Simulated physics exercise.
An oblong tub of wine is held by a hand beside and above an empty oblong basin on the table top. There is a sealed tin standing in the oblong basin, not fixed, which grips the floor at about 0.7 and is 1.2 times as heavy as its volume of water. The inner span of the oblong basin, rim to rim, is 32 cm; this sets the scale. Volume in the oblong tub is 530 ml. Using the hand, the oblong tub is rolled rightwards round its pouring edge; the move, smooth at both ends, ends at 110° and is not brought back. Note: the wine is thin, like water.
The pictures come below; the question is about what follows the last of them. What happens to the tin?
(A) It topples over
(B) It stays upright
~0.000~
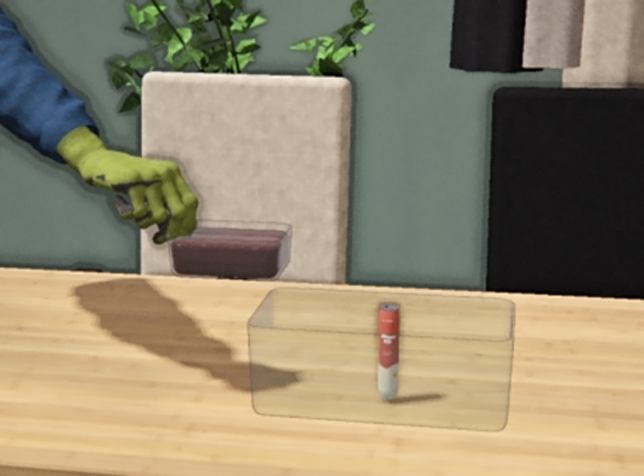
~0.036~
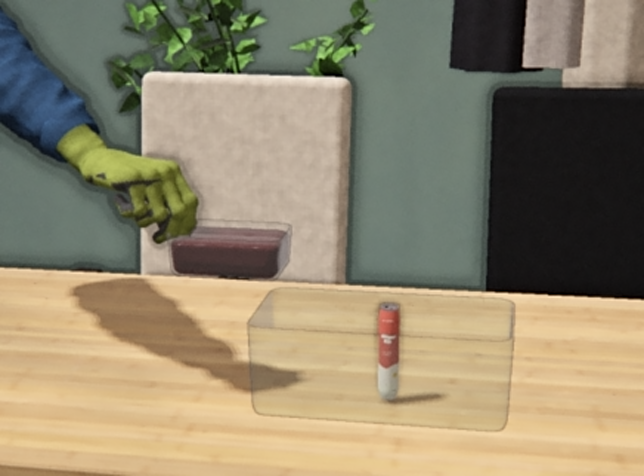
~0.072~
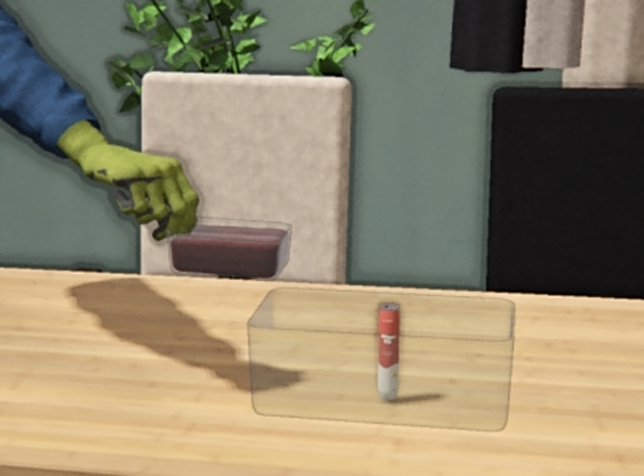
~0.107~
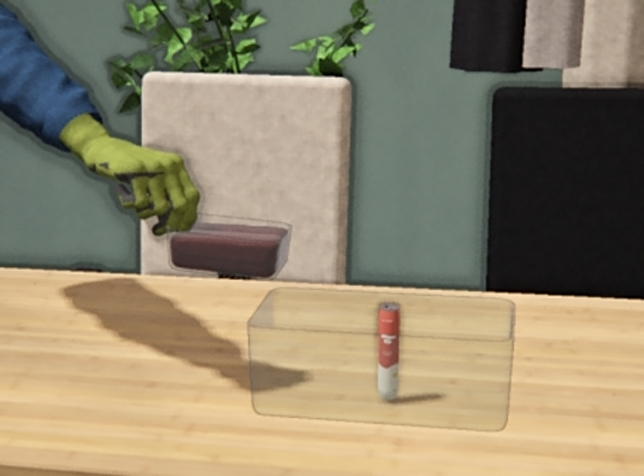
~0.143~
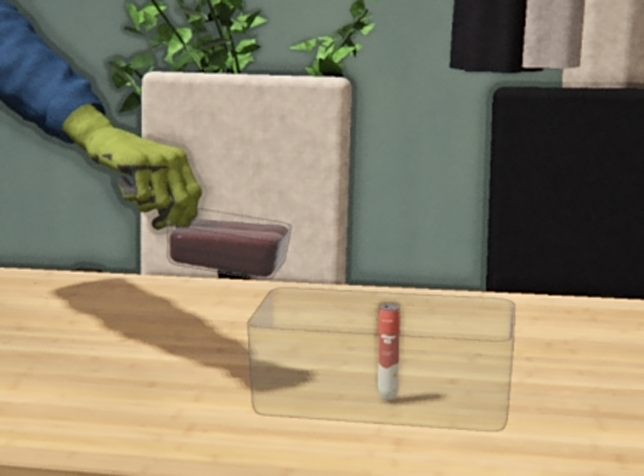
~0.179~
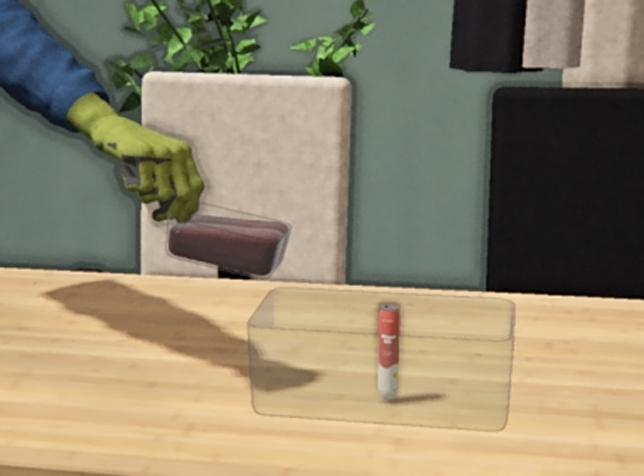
It topples over.
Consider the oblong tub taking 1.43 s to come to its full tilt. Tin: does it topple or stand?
In that case the tin stays vertical.
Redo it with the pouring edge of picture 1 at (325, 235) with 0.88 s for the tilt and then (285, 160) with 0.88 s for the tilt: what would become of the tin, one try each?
Trial 1 - tin stays standing; trial 2 - tin stays standing.
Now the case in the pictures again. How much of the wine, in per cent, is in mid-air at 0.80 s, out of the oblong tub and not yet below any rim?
Near 4 per cent, I'd say.
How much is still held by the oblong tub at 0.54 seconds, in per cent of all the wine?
About 32 percent.
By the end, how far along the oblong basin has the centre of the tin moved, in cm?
It finishes around 8.0 cm from where it began.
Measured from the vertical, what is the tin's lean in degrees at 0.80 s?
Near 10 degrees.
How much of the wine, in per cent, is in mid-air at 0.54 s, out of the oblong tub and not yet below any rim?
50 %.
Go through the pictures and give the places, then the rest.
The first picture shows tilt 0°; pouring edge (286, 234); surface from (179, 234) to (285, 239); the oblong basin's rim runs from (260, 307) to (514, 321); the tin's top is at (389, 311).
The second picture shows tilt 0°; pouring edge (286, 234); surface from (180, 233) to (285, 238).
The third picture shows tilt 2°; pouring edge (286, 234); surface from (180, 232) to (285, 237).
The fourth picture shows tilt 4°; pouring edge (286, 235); surface from (178, 229) to (285, 236).
The fifth picture shows tilt 7°; pouring edge (286, 235); surface from (178, 226) to (285, 233).
The sixth picture shows tilt 11°; pouring edge (286, 235); surface from (177, 222) to (286, 231).
After 0.54 s the tilt is 74° and 33 per cent is still to pour; the tin stands where it began.
After 0.80 s the tilt is 108° and 2 per cent is still to pour; the tin leans 8°.
After 1.08 s the tilt is 110° and 0 per cent is still to pour; the tin leans 47°.
After 1.38 s the tilt is 110° and 0 per cent is still to pour; the tin lies on its side.
In the end the tin lies on its side.
